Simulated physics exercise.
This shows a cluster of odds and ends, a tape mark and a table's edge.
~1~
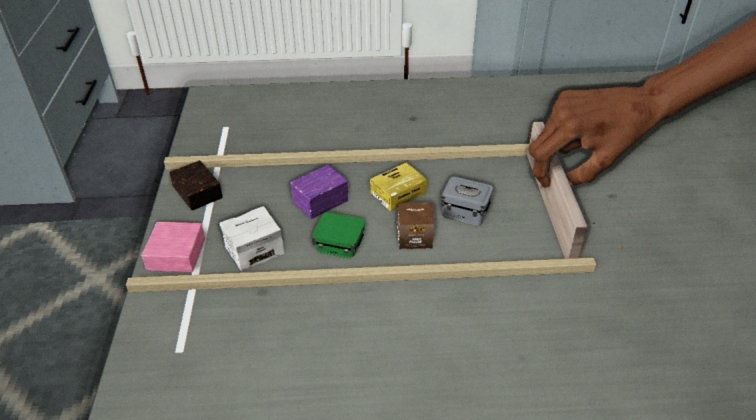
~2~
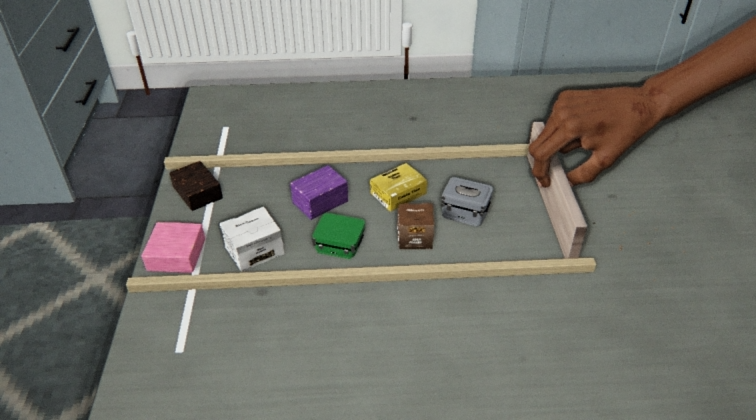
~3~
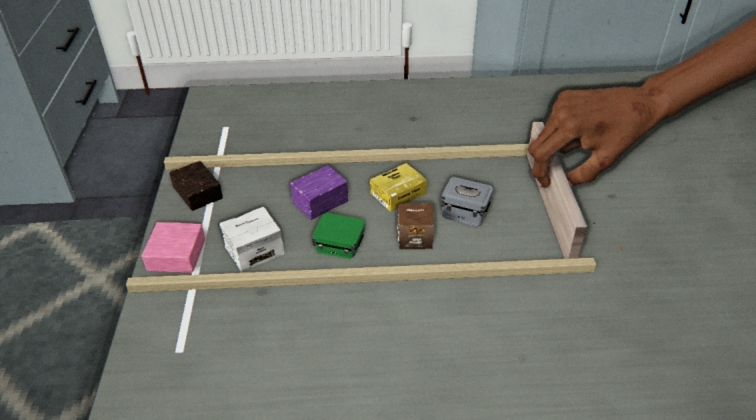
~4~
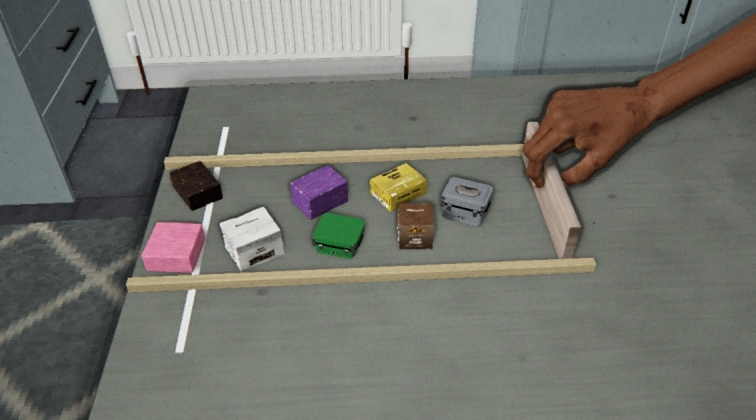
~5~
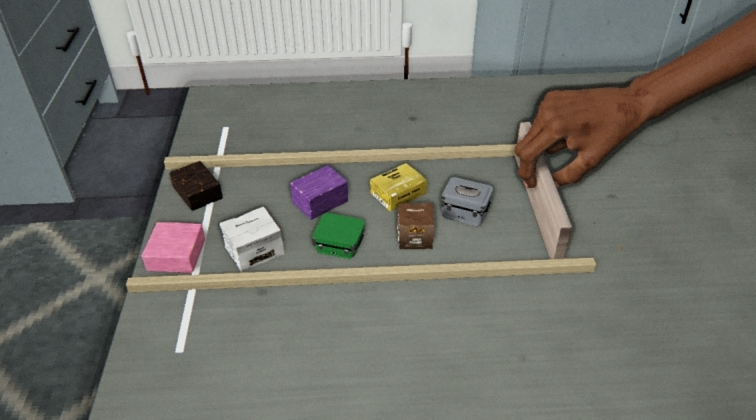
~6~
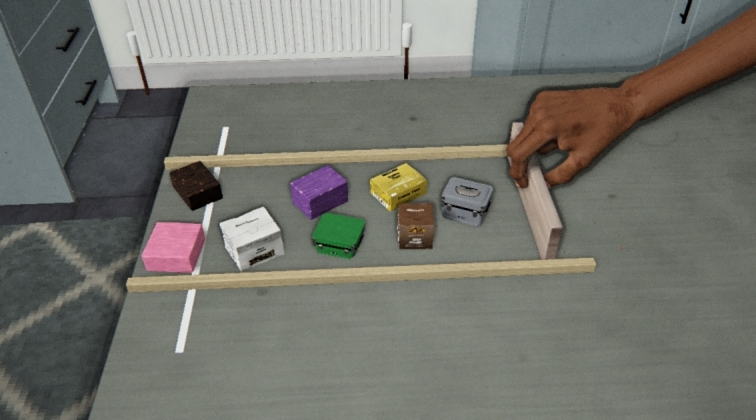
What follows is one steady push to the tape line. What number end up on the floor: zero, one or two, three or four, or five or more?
The number that fall off is three or four.
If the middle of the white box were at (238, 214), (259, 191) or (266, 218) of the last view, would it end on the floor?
Place by place, it falls; is lost; tumbles off.
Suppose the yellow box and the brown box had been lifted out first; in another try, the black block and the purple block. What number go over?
First 3, then 2.
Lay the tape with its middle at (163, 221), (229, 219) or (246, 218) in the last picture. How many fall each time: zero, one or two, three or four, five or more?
The falls would be five or over; one or two; 1 or 2.
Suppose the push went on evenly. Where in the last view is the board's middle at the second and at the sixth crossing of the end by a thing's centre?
Its middle is around (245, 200) and later (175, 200).
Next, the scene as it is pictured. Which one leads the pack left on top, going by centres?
Foremost is the green case.
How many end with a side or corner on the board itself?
The number is 3.
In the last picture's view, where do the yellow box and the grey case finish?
Near (181, 195) and (180, 222).
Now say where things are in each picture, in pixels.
The first picture shows pink block (175, 247); black block (196, 185); white box (252, 239); board (554, 187); tape (207, 219).
The second picture shows black block (196, 185); brown box (416, 227).
The third picture shows white box (253, 239); purple block (320, 192).
The fourth picture shows pink block (175, 247); green case (340, 237).
The fifth picture shows black block (196, 185); grey case (467, 202).
The sixth picture shows pink block (175, 247); black block (196, 185); white box (253, 239); board (533, 188); tape (207, 219).
A little later, none off yet; pink block at rest near (175, 247); black block at rest near (196, 185); white box at rest near (253, 239).
When it is over, the number that fall off is three or four; down, purple block, white box, black block and pink block.
